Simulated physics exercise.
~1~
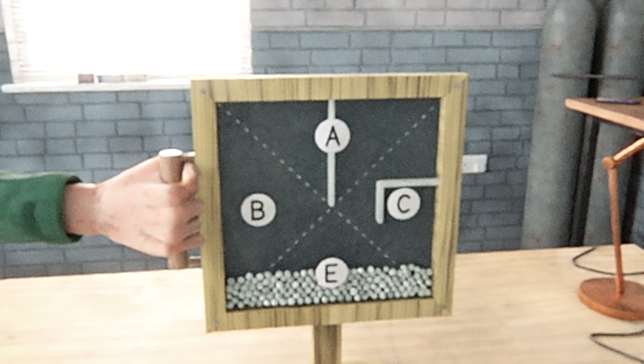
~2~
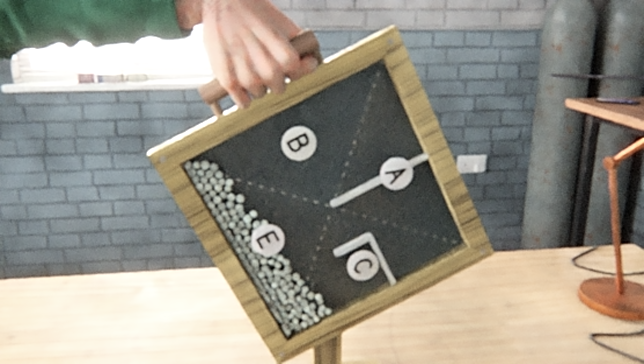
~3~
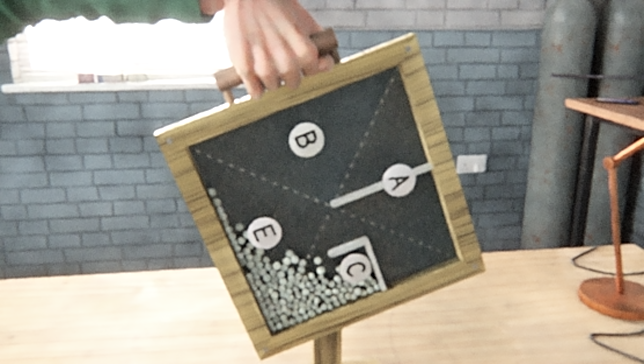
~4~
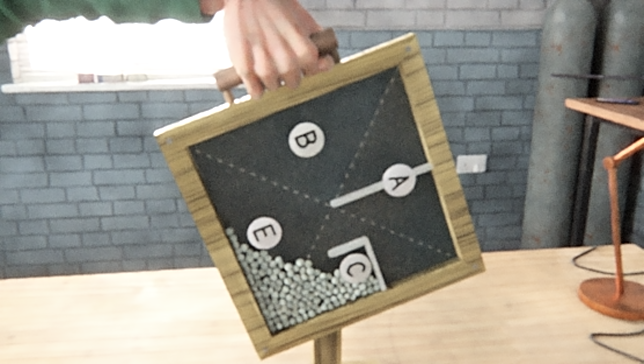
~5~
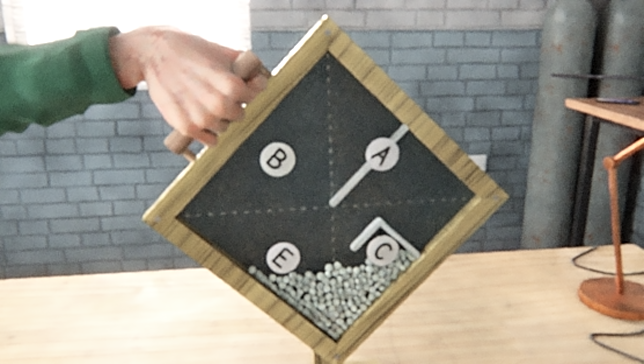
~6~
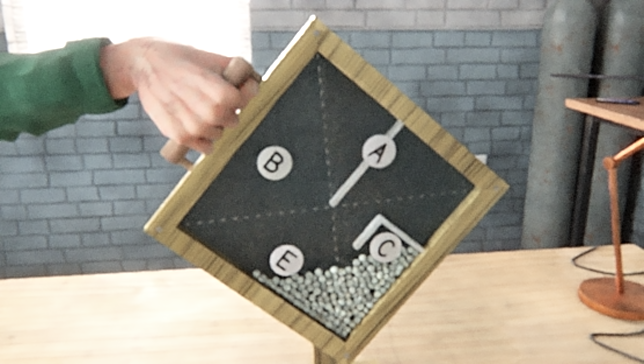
White beads slid and piled into the lower corner of a wood-framed square case as a hand turned it clockwise, paused, then swung it partway back, leaving it tilted with the beads heaped at the bottom between the letters E and C.
